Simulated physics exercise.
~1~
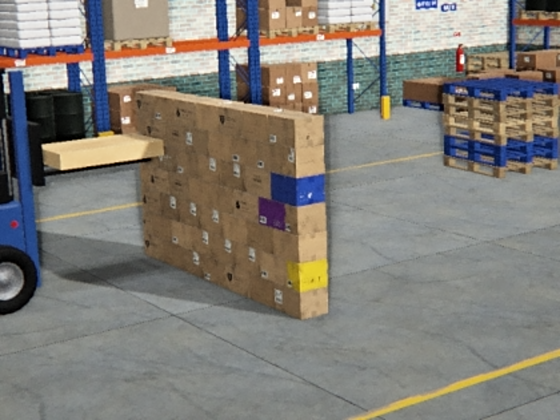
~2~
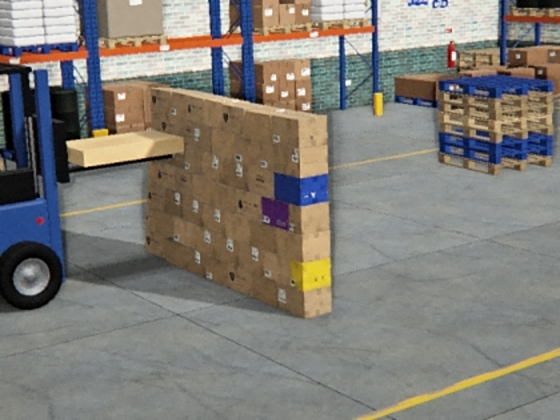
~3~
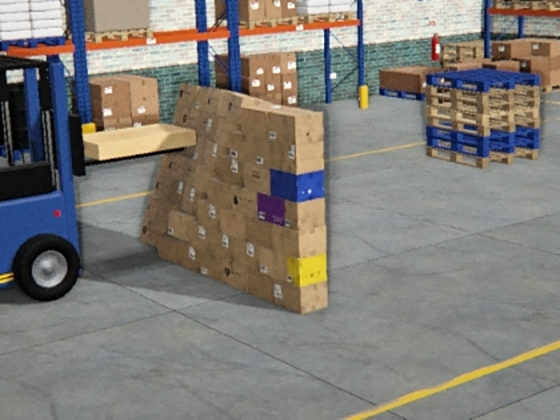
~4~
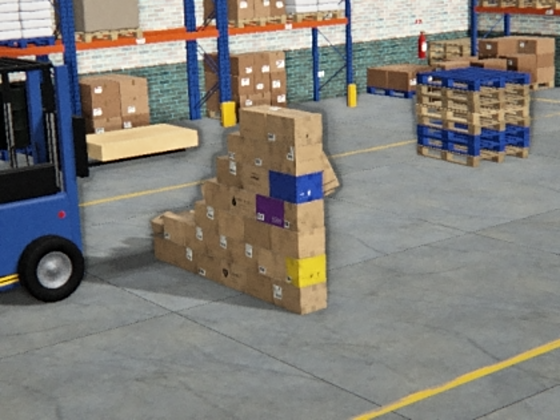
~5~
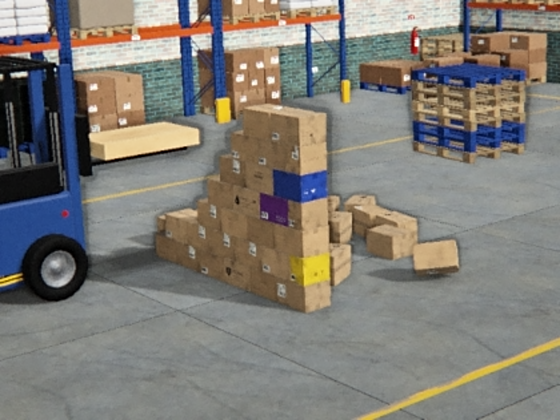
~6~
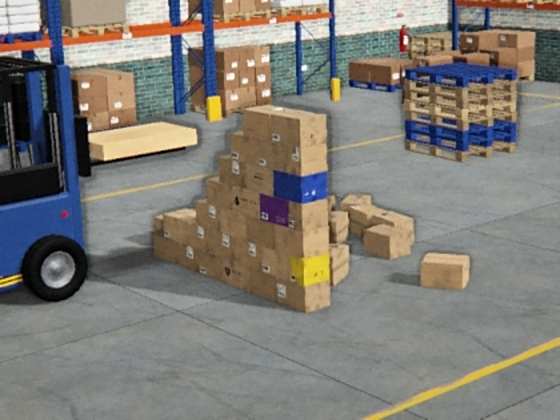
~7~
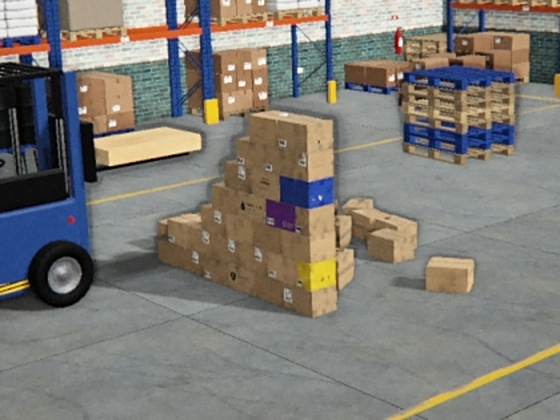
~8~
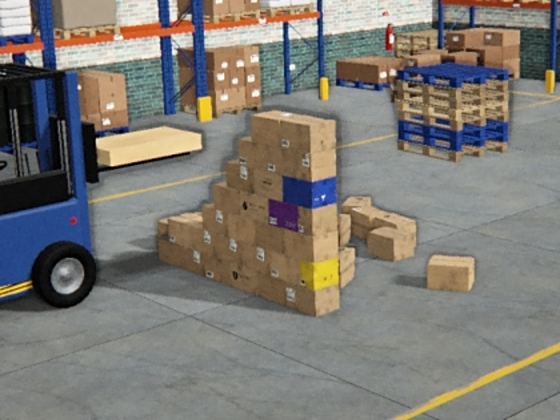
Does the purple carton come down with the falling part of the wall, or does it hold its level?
The purple carton holds its level. It is still in place in the part of the wall left standing at the end.
